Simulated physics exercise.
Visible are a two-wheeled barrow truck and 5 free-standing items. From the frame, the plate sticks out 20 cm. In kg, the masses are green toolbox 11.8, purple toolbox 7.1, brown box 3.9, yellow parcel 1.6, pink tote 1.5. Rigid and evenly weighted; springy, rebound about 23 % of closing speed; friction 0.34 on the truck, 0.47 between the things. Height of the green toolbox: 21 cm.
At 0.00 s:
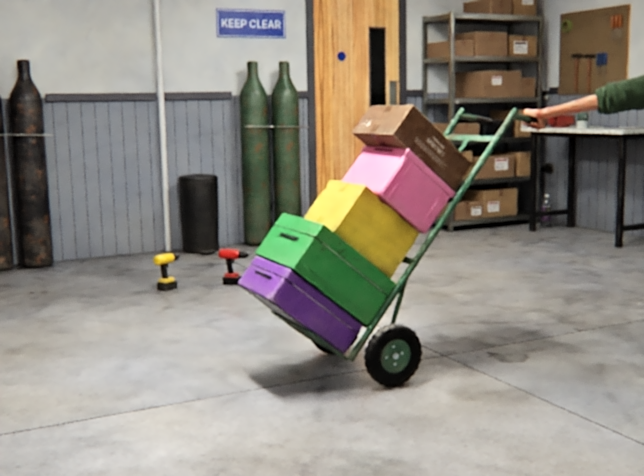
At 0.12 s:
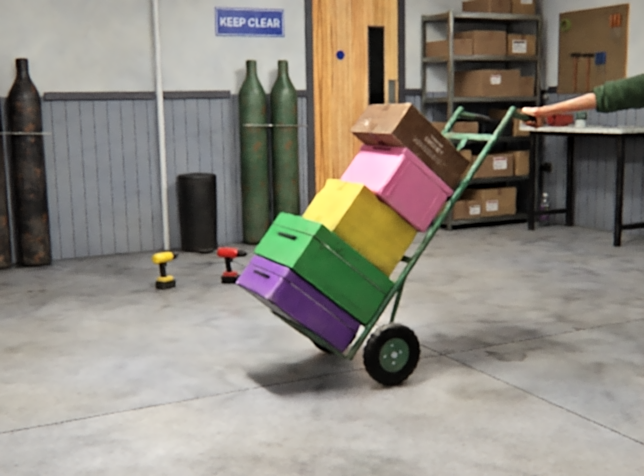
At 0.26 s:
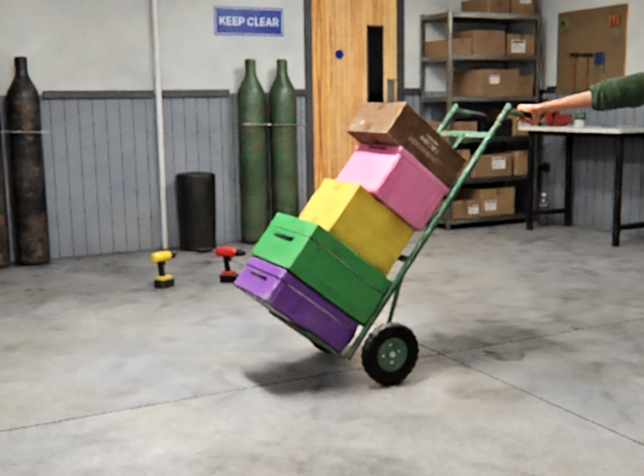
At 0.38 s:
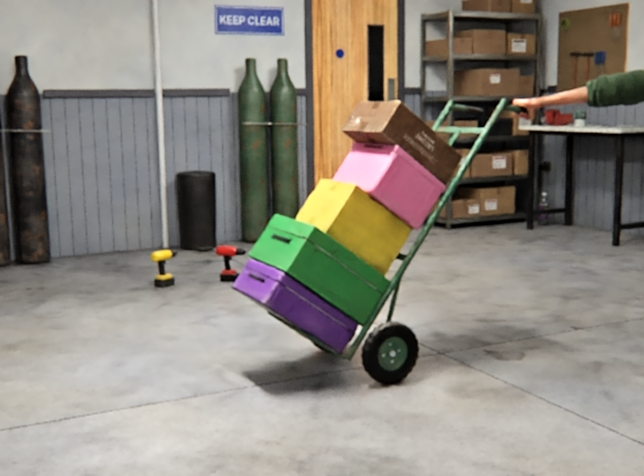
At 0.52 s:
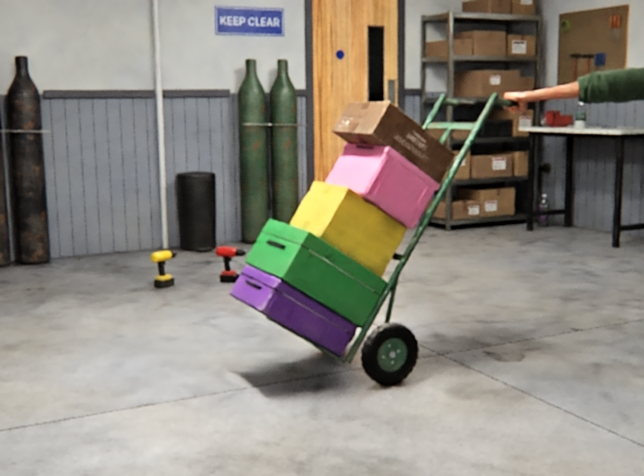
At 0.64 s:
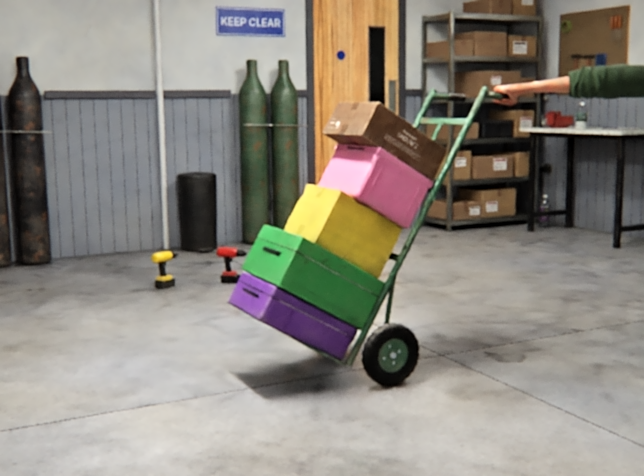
A green two-wheeled barrow truck leans back to the right in a grey-floored workshop, seen from the side by a camera that stays practically still. It carries a stack of purple, green, yellow, pink and brown boxes from bottom to top, with two drills, gas cylinders and shelving behind. A green-sleeved arm at right pushes the handle slowly leftward, tilting truck and stack slightly more upright.
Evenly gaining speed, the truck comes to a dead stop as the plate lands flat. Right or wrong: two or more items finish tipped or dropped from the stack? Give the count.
Wrong, none.
After 1.34 s, truck upright; brown box moved 2 cm; pink tote moved 2 cm.
After 1.54 s, truck upright; green toolbox 3° off its base near (281, 318); purple toolbox 3° off its base near (285, 360); brown box 9° off its base.
After 2.34 s, truck upright; brown box moved 9 cm; pink tote moved 5 cm; yellow parcel moved 2 cm.
In the end (3.3 s), not toppled but over 10 cm from the start, brown box; the other 4 under 10 cm from the start. At the end, from the last picture's camera, green toolbox near (281, 318), purple toolbox near (285, 360).
